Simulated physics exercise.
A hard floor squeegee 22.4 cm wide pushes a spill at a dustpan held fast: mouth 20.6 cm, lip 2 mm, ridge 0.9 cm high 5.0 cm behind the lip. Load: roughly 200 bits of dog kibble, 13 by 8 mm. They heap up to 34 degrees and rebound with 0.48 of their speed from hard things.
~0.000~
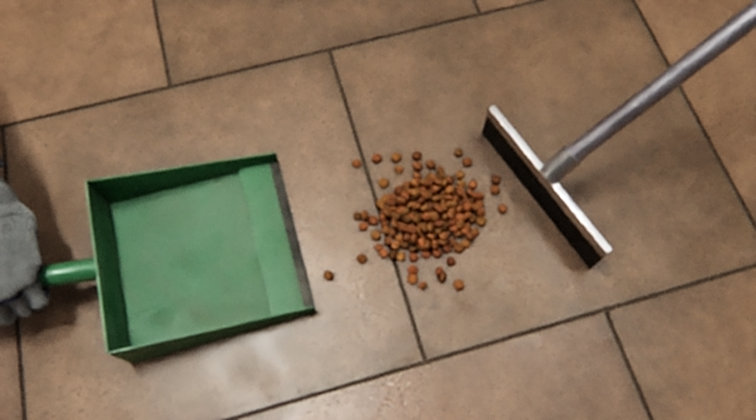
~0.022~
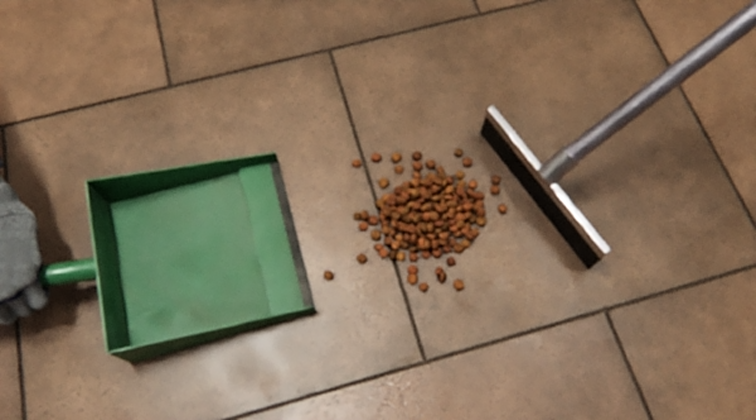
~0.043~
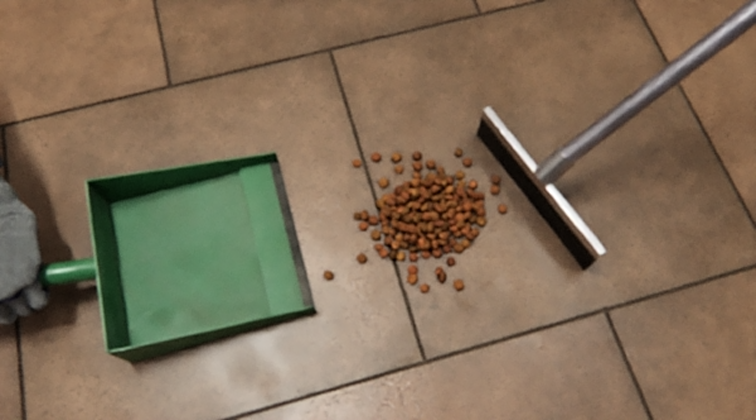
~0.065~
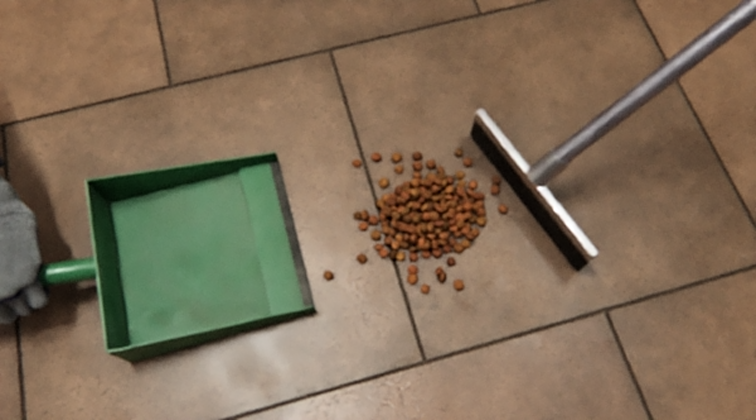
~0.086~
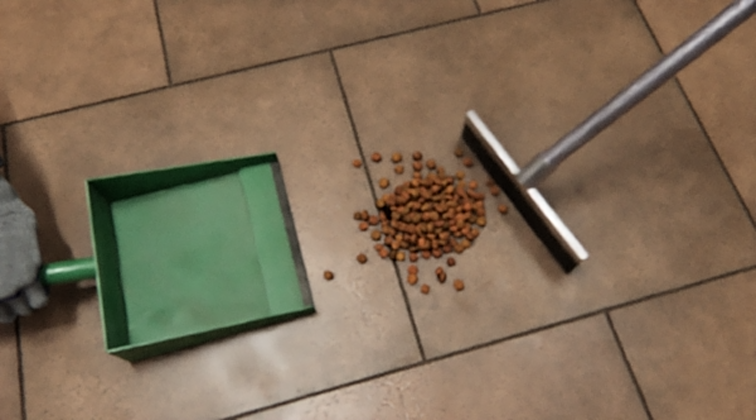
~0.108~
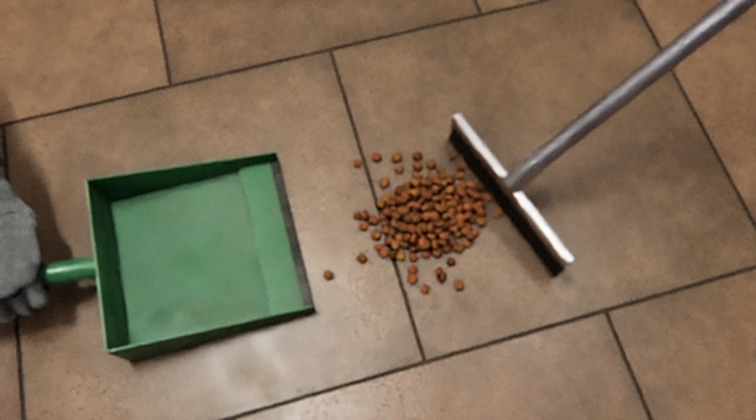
A gloved hand holds a green dustpan still while a squeegee slides left into brown kibble.
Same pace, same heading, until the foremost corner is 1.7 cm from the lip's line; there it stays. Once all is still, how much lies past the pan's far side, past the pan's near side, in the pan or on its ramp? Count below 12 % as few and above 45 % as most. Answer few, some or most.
Past the pan's far side: Few; past the pan's near side: Some; in the pan or on its ramp: Some.
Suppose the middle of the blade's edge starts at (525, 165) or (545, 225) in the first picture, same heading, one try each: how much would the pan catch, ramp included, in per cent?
Some 15 and 30 per cent.
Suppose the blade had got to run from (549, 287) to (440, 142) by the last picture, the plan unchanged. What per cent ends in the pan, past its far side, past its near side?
Pan 45, far 0, near 35.
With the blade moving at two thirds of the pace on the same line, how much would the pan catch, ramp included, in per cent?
In that case some 20 per cent.
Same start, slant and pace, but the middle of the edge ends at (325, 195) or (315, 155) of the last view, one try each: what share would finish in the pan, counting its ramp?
About 15 and 5 per cent.
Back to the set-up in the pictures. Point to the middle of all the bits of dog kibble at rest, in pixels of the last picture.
Near (313, 259).
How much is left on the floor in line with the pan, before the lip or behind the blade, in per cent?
About 55 per cent.
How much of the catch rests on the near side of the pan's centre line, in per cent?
Some 50 per cent.
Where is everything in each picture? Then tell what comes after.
In the first picture, blade from (604, 252) to (492, 113), moved 0.0 cm, 0 of the pieces shifted so far; middle of the pieces at (428, 213); pan at (193, 260).
In the second picture, blade from (603, 252) to (490, 114), moved 0.2 cm, 0 of the pieces shifted so far; middle of the pieces at (428, 213).
In the third picture, blade from (598, 254) to (486, 115), moved 0.7 cm, 0 of the pieces shifted so far; middle of the pieces at (428, 213).
In the fourth picture, blade from (590, 255) to (479, 116), moved 1.7 cm, 1 of the pieces shifted so far; middle of the pieces at (428, 213).
In the fifth picture, blade from (580, 258) to (470, 118), moved 3.0 cm, 2 of the pieces shifted so far; middle of the pieces at (428, 213).
In the sixth picture, blade from (566, 261) to (457, 121), moved 4.7 cm, 6 of the pieces shifted so far; middle of the pieces at (428, 213); pan at (193, 259). The blade's pace is about 0.80 m/s, heading 2 degrees away from the viewer's side.
After 0.25 s, middle of the blade 14 cm from the lip; 0 % over the lip, far side 0 %, near side 5 %.
Then, at 0.34 s, middle of the blade 7 cm from the lip; 0 % over the lip, far side 0 %, near side 10 %.
After 0.57 s, middle of the blade 5 cm from the lip; 25 % over the lip, far side 0 %, near side 20 %.
By 1.1 s all is still; far side 0 %, near side 20 %, pan 25 %, in front of the lip or behind the blade 55 %.
